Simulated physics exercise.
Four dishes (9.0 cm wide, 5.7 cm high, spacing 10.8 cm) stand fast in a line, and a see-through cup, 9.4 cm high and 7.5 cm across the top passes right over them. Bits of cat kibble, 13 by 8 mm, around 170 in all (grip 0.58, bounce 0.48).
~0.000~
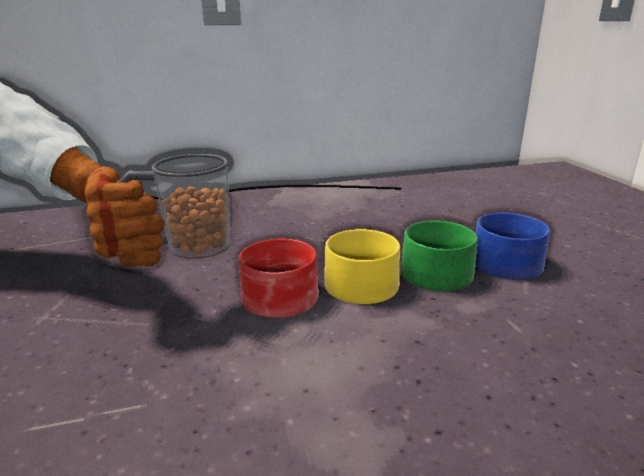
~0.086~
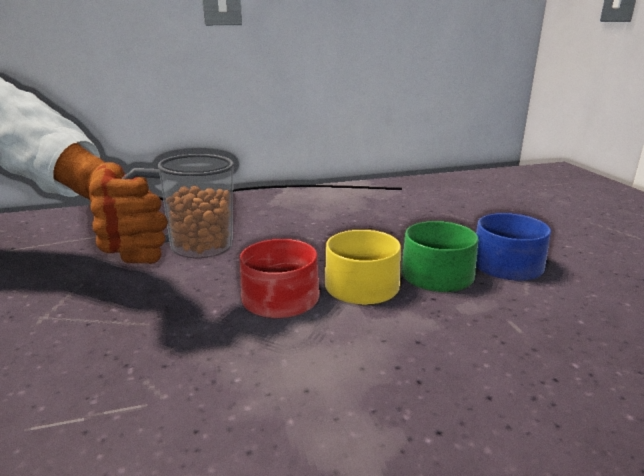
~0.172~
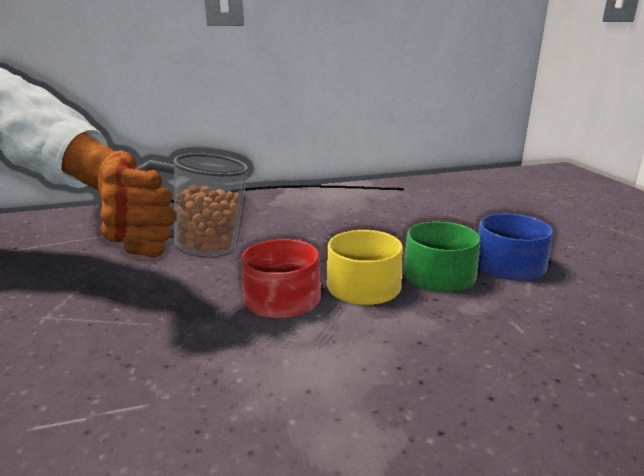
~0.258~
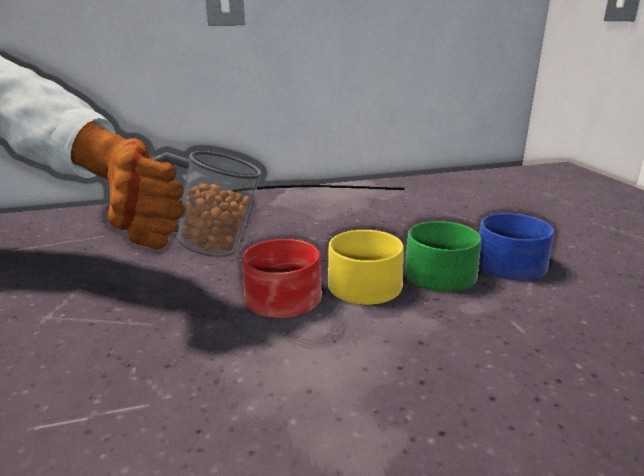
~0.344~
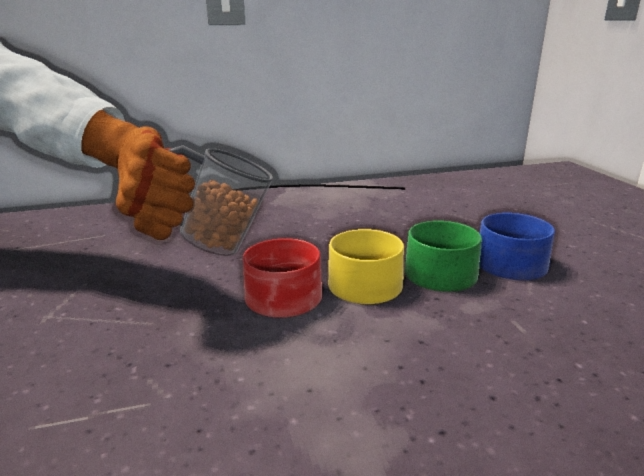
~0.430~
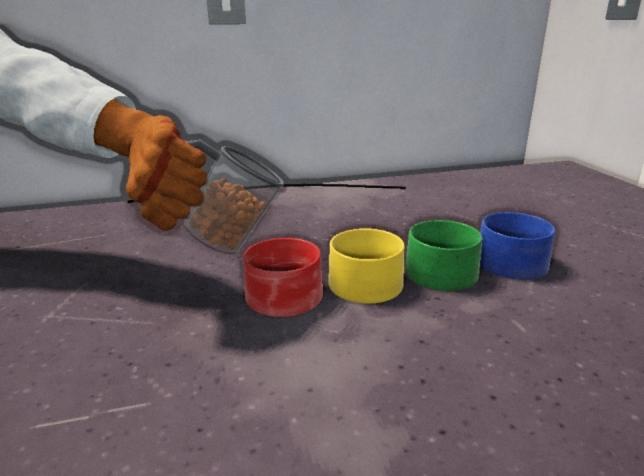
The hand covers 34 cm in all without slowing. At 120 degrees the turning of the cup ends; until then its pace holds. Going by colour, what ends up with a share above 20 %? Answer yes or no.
Red no, blue no, green no, yellow yes, counter no.
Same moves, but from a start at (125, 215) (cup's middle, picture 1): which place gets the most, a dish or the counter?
The winner: Red.
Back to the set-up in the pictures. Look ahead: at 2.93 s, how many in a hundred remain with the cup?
Some 0 per cent of the load.
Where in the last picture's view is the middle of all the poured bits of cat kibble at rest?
At about (371, 265).
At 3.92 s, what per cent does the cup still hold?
Some 0 per cent of the load.
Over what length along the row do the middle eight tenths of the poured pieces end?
Some 5 cm.
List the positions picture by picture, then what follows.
Cup at (196, 206), tilt 0 degrees, lip at (226, 162), moved 0.0 cm; middle of the pieces at (197, 222); red dish at (278, 255); yellow dish at (363, 245); green dish at (441, 235); blue dish at (513, 226), in the first picture.
Cup at (199, 206), tilt 3 degrees, lip at (232, 163), moved 0.3 cm; middle of the pieces at (200, 222), in the second picture.
Cup at (208, 206), tilt 10 degrees, lip at (246, 168), moved 1.1 cm; middle of the pieces at (207, 221), in the third picture.
Cup at (217, 205), tilt 18 degrees, lip at (260, 172), moved 1.9 cm; middle of the pieces at (213, 220), in the fourth picture.
Cup at (224, 203), tilt 26 degrees, lip at (271, 177), moved 2.7 cm; middle of the pieces at (219, 218), in the fifth picture.
Cup at (232, 202), tilt 34 degrees, lip at (282, 182), moved 3.5 cm; middle of the pieces at (225, 216); red dish at (282, 254); yellow dish at (367, 244); green dish at (445, 234); blue dish at (518, 225). The cup turns about 90 degrees a second and travels 9 cm a second, in the sixth picture.
After 1.93 s, tilt 120 degrees; cup holds 0 %, yellow 100 %.
Then, at 2.93 s, tilt 120 degrees; cup holds 0 %, yellow 100 %.
After 3.92 s, tilt 120 degrees; cup holds 0 %, yellow 100 %.
In the end, at 4.2 s, red 0 %, blue 0 %, green 0 %, yellow 100 %, counter 0 %.
